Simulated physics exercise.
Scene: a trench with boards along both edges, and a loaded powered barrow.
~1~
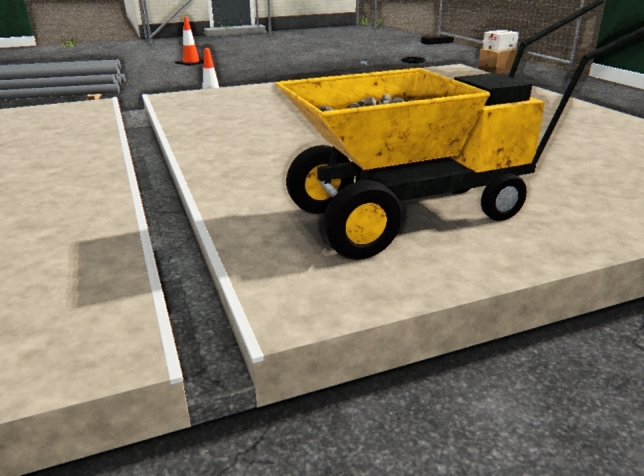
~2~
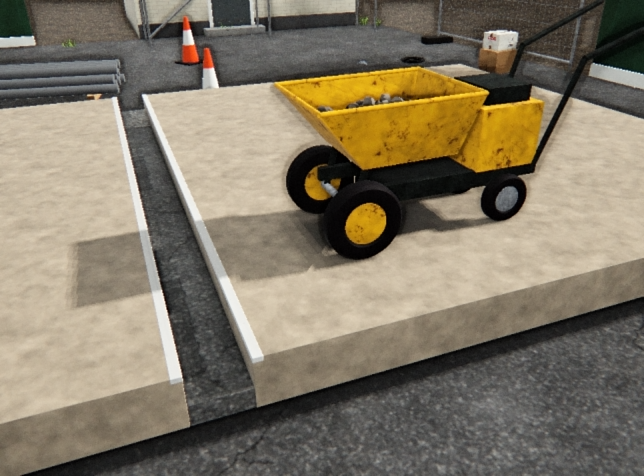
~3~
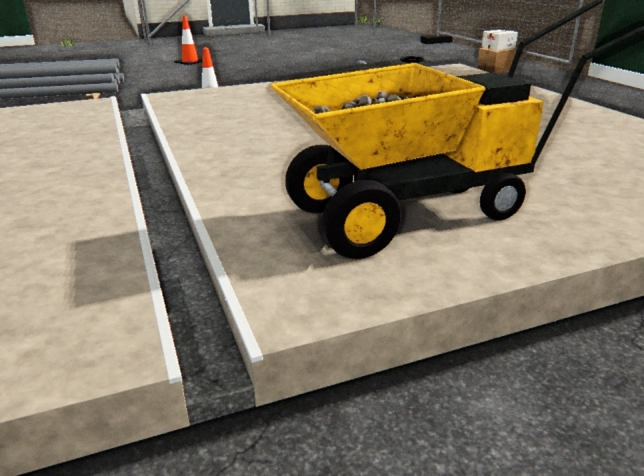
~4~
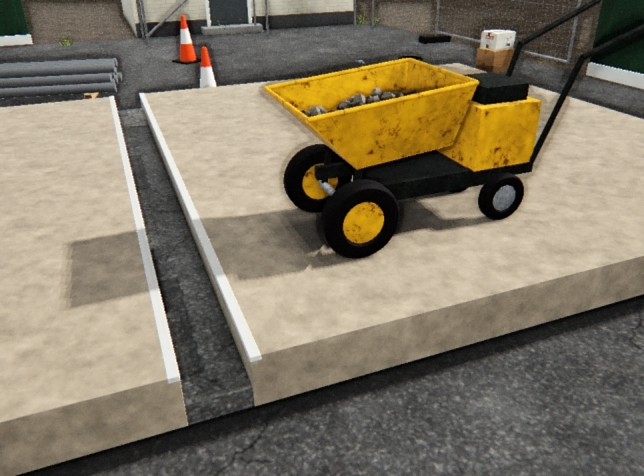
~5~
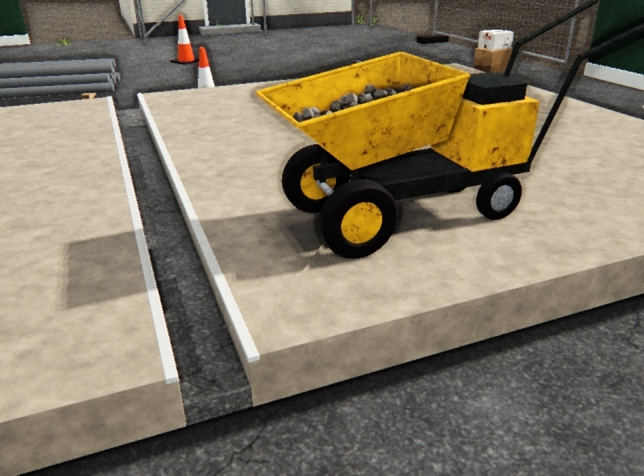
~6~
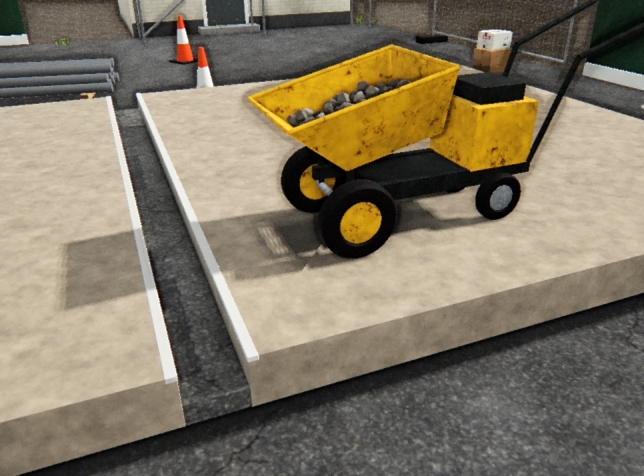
At first, a yellow powered barrow loaded with broken stones stands on a pale slab beside a narrow trench edged with white boards, its skip level. Then the skip gradually tilts forward a little, its front lip lowering toward the left and its rear rising, while the wheels stay put.
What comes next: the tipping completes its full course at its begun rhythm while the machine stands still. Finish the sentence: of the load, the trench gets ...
... most of it.
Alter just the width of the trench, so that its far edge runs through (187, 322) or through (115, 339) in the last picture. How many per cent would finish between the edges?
50 %, 80 %.
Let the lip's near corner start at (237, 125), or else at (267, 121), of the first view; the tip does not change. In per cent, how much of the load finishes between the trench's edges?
The first stopping place yields 10 % and the other yields 70 %.
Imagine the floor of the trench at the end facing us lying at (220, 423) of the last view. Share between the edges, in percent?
It lands somewhere near 90 percent.
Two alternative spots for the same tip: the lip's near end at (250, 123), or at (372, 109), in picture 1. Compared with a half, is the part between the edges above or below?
For the first case I'd say a smaller fraction, and for the second case a smaller fraction.
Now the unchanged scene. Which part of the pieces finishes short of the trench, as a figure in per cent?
Some 20 per cent.
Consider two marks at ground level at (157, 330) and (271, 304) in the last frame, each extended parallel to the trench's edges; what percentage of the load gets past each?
First roughly 0 percent, then 90 percent.
Soon after the last picture, skip tipped steeply; all in the skip.
A little later, skip tipped steeply; nearly all in the skip; a stray few short of the trench; a stray few in or heaped over the trench.
Later still, skip tipped right over; about a quarter in the skip; a small part short of the trench; about two thirds in or heaped over the trench; a stray few beyond it.
By the end, skip tipped right over; a small part in the skip; about a quarter short of the trench; most in or heaped over the trench; a stray few beyond it.
